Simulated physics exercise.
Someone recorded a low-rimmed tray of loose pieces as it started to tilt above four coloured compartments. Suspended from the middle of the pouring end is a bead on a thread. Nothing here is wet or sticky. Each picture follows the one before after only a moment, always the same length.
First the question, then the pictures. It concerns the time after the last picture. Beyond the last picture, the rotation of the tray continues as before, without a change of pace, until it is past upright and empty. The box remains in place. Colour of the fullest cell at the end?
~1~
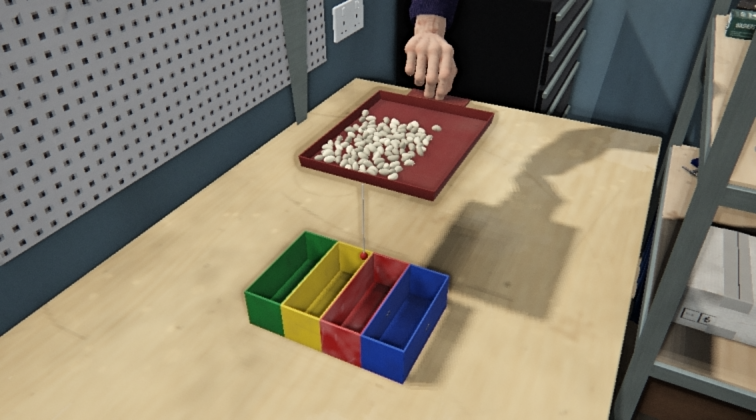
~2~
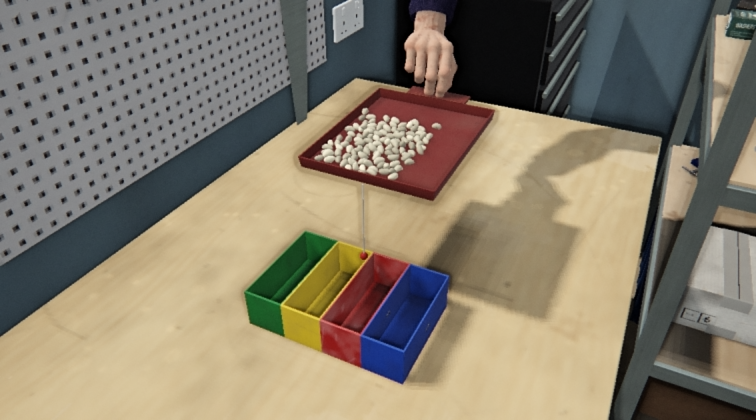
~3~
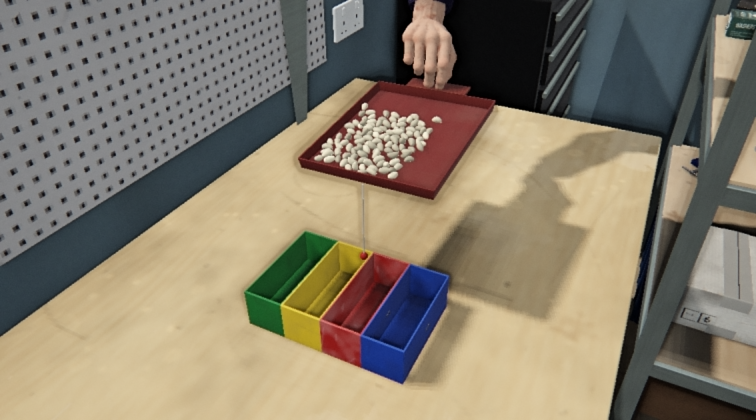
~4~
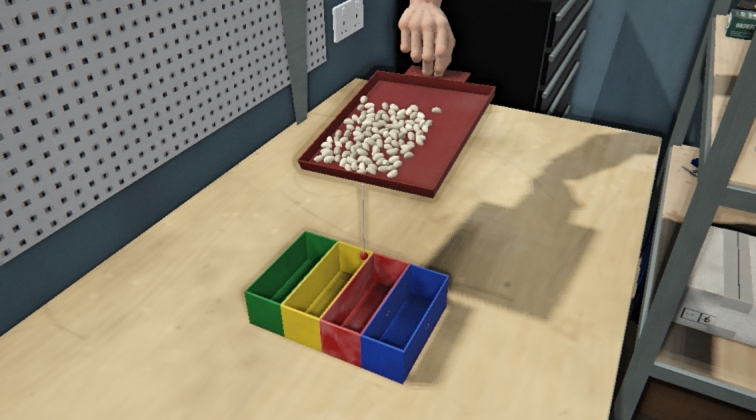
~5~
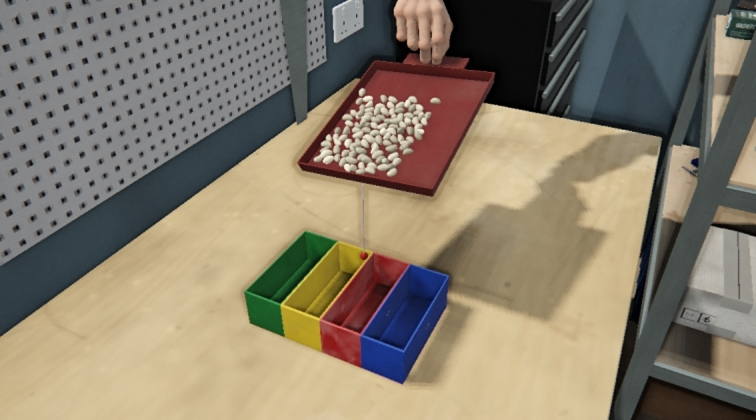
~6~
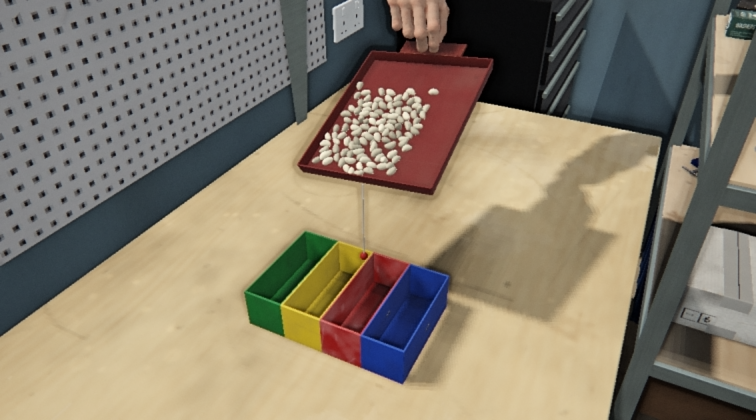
Green.
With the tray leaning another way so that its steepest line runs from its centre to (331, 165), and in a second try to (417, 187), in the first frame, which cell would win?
Case 1 goes to the green one, case 2 to the blue cell.
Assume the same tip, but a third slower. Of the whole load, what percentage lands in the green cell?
Roughly 40 in a hundred.
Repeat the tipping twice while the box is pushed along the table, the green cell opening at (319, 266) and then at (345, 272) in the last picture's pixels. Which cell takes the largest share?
Placing A: The green cell / placing B: That green cell.
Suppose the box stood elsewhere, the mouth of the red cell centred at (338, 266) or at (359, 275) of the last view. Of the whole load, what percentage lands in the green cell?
It would be roughly 0 per cent, followed by roughly 30 per cent.
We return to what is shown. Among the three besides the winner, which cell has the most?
Second place goes to the yellow cell.
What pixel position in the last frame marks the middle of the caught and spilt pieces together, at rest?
Roughly at pixel (305, 302).
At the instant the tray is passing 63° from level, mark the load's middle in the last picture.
Centre estimate: (346, 141).
Just after the last frame, tray tipped steeply; every one on the tray.
A moment on, tray tipped right over; almost all on the tray; just a few in the yellow cell.
Further on, tray tipped past a quarter turn; roughly half in the green cell; roughly a third in the yellow cell; about a tenth in the red cell; just a few falling or outside the box.
When it is over, tray tipped past a quarter turn; roughly half in the green cell; roughly a third in the yellow cell; about a tenth in the red cell; not one in the blue cell; just a few outside the box.
